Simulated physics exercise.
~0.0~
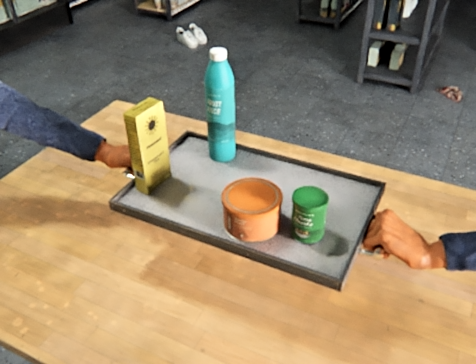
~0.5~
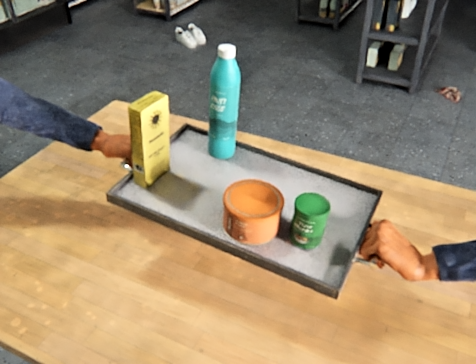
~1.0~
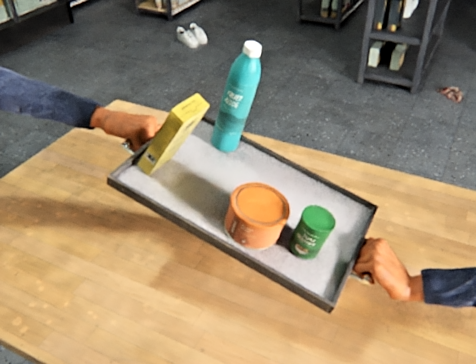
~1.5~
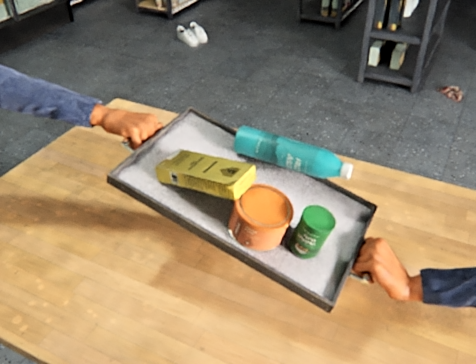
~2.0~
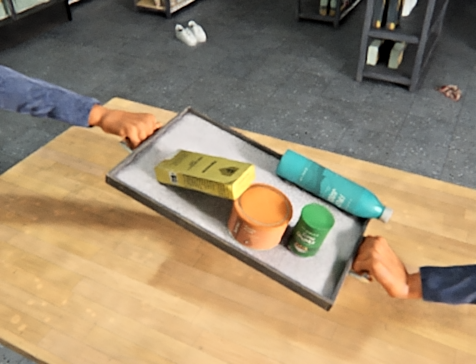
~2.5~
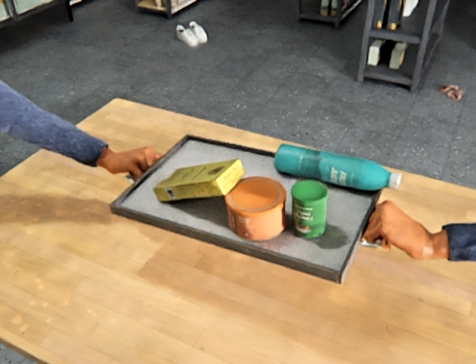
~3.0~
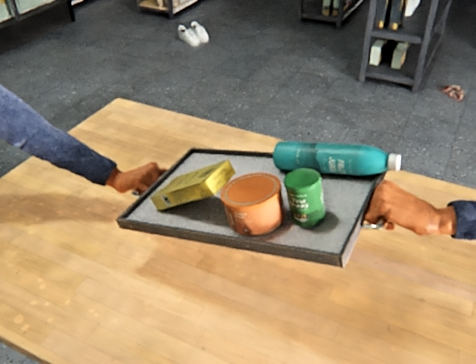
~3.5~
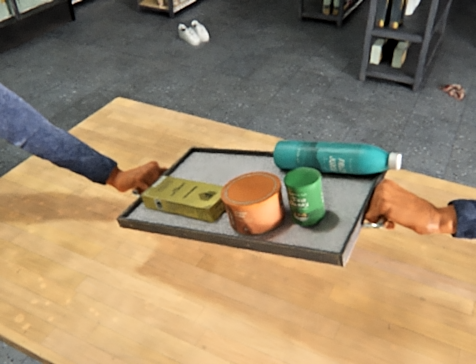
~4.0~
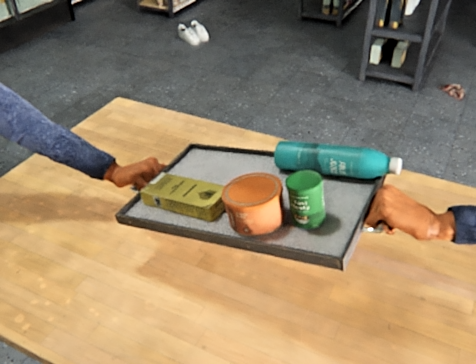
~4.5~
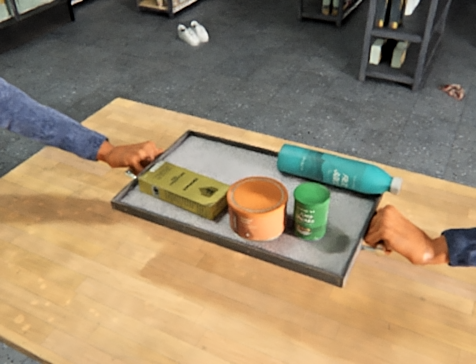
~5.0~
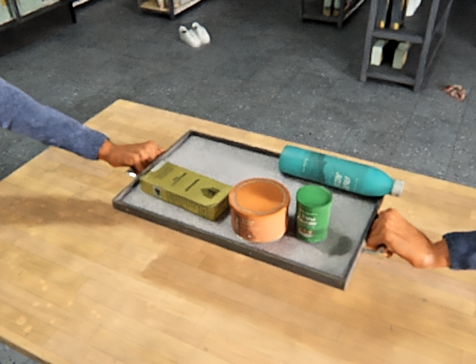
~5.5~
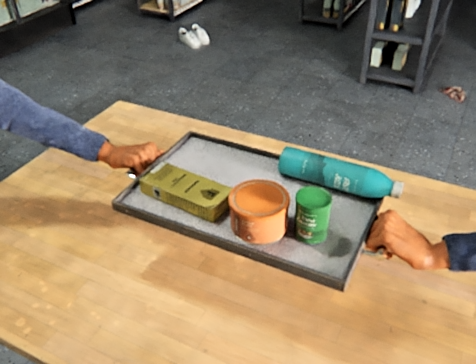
Two hands tilting a serving tray right, then left, then level, toppling a turquoise bottle and yellow packet, which stay aboard.
